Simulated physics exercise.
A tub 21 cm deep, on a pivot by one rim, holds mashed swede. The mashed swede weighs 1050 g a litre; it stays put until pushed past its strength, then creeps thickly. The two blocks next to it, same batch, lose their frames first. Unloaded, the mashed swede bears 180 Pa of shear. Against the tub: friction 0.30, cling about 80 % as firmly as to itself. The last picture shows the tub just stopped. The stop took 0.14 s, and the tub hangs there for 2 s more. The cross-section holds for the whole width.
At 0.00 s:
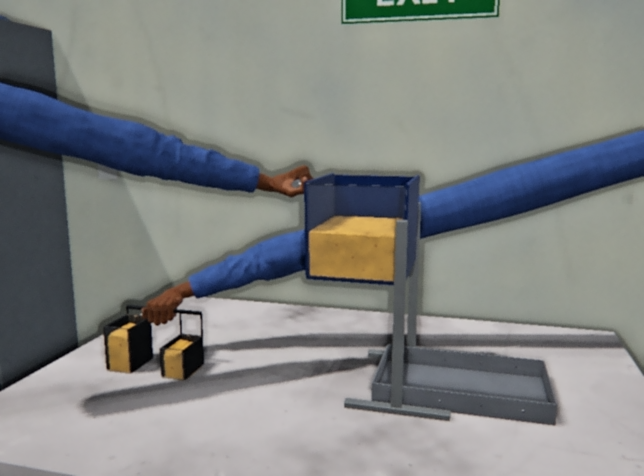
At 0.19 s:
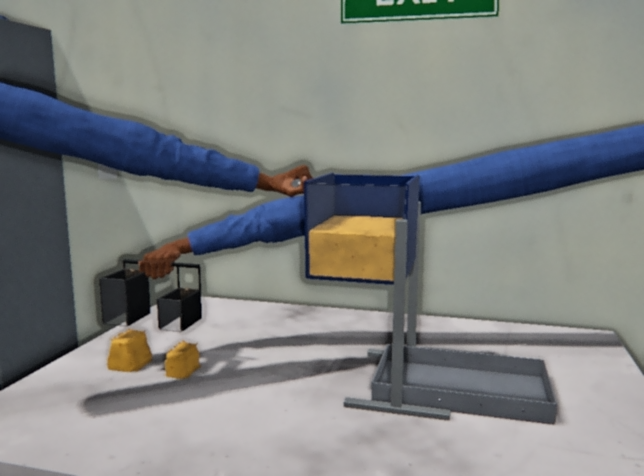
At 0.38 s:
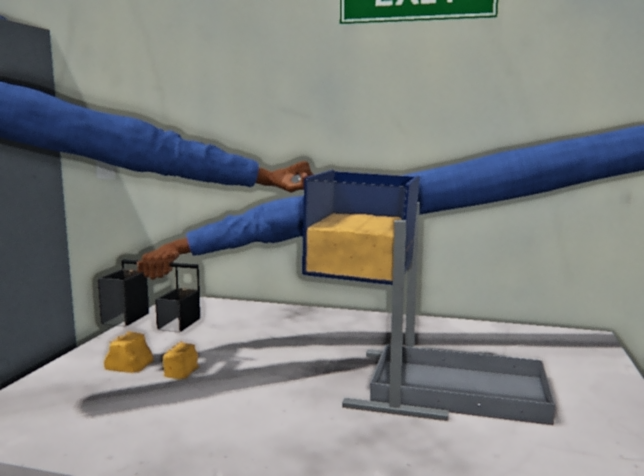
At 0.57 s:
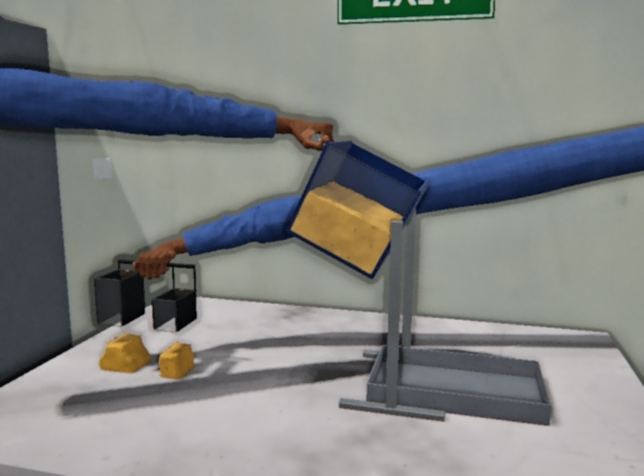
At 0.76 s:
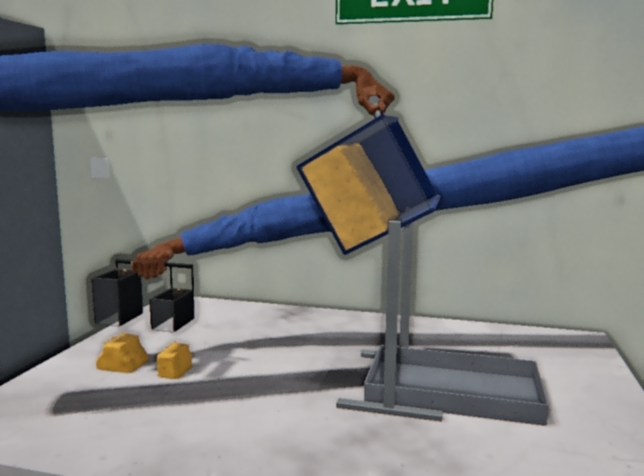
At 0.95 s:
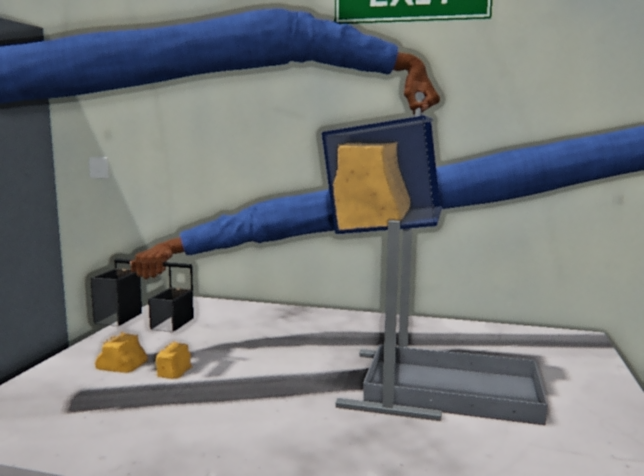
In a plain room with pale green walls and part of a green sign above, a white tabletop is seen from slightly above. Two blue-sleeved arms reach in around a blue tub of yellow mash on a grey stand over a tray, with two small dark boxes at left. One hand lifts the boxes off two yellow lumps, which sag slightly, then the other swings the tub steeply upward clockwise.
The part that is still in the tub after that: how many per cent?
Expect roughly 88 %.
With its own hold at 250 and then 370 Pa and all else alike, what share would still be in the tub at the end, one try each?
In turn about 100 %, 100 %.
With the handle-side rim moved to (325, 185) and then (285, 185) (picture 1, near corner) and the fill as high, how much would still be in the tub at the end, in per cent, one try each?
In turn about 100 %, 70 %.
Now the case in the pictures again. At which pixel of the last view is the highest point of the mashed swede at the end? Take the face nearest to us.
At about (383, 181).
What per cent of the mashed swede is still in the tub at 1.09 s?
Some 100 per cent.
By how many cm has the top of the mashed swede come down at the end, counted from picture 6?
Roughly 7 cm.
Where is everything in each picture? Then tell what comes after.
The first picture shows handle-side rim at (308, 184), tilt 0 degrees; highest point of the mashed swede at (312, 231); test blocks 10 cm, 6.6 cm high (left to right).
The second picture shows handle-side rim at (308, 183), tilt 0 degrees; highest point of the mashed swede at (312, 231); test blocks 8.5 cm, 6.5 cm high (left to right).
The third picture shows handle-side rim at (308, 180), tilt 2 degrees; highest point of the mashed swede at (316, 229); test blocks 7.7 cm, 6.4 cm high (left to right).
The fourth picture shows handle-side rim at (330, 146), tilt 26 degrees; highest point of the mashed swede at (309, 193); test blocks 7.6 cm, 6.4 cm high (left to right).
The fifth picture shows handle-side rim at (384, 119), tilt 60 degrees; highest point of the mashed swede at (337, 148); test blocks 7.5 cm, 6.4 cm high (left to right).
The sixth picture shows handle-side rim at (424, 120), tilt 81 degrees; highest point of the mashed swede at (381, 146); test blocks 7.5 cm, 6.4 cm high (left to right).
By 1.09 s, the tub is at 81 degrees and holds 100 %.
By 1.26 s, the tub is at 81 degrees and holds 94 %.
By 1.43 s, the tub is at 81 degrees and holds 89 %.
By 1.60 s, the tub is at 81 degrees and holds 88 %.
By 2.95 s, at the end, the tub is at 81 degrees and holds 88 %.
